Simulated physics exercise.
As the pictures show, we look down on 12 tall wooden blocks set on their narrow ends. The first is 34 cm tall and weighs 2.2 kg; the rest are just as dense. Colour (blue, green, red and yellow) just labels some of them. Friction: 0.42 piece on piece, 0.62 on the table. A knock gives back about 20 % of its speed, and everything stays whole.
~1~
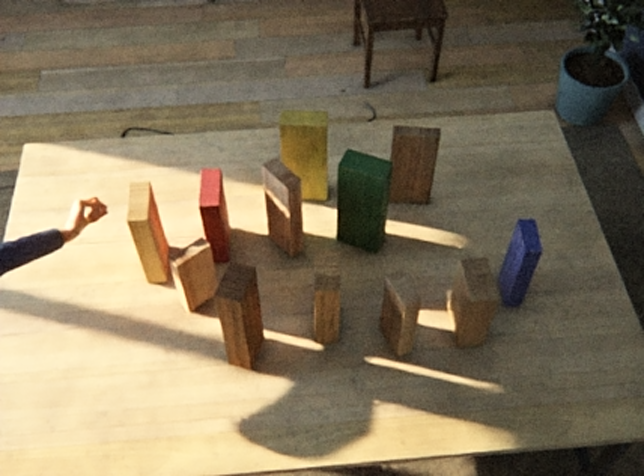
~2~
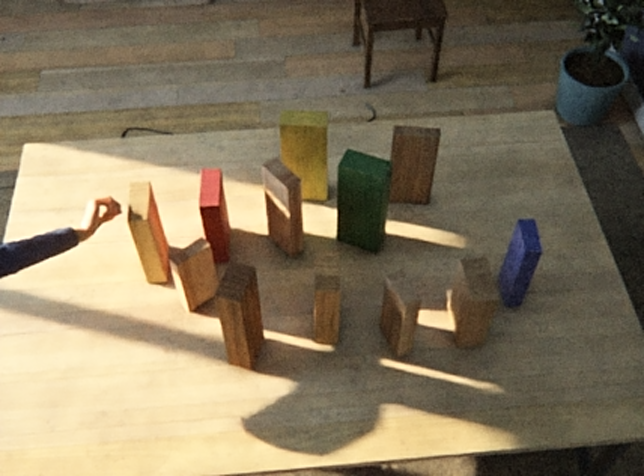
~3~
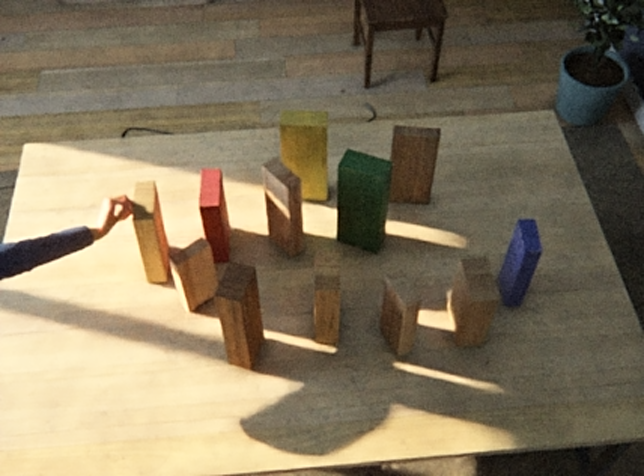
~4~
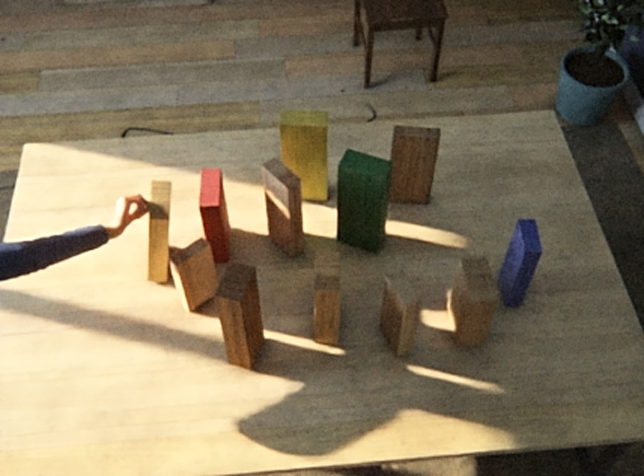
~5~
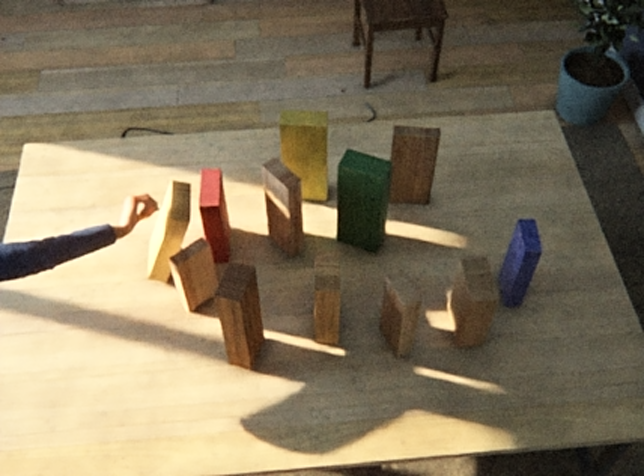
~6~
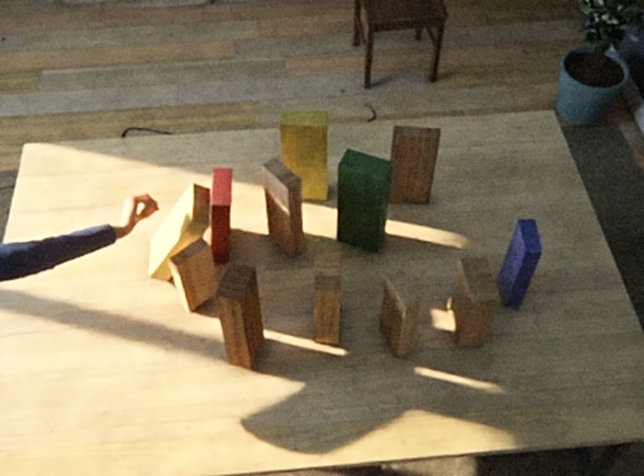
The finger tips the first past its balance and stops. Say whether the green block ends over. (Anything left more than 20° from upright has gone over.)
In the end the green block falls.
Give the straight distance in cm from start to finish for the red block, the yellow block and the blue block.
Red 20, yellow 0, blue 0.
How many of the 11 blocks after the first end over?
It comes to 3.
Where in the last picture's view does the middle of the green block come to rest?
At about (443, 214).
Then, 0.33 s past the last view, 1 of the 11 other blocks over; green block unmoved; red block 51° from how it stood.
Then, 1.81 s past the last view, 3 of the 11 other blocks over; green block 67° from how it stood; red block lying flat.
In the end, 3 of the 11 other blocks over; green block lying flat; red block lying flat; blue block unmoved. Eight left standing. From the last view, middles, green block near (443, 214), red block near (268, 229).
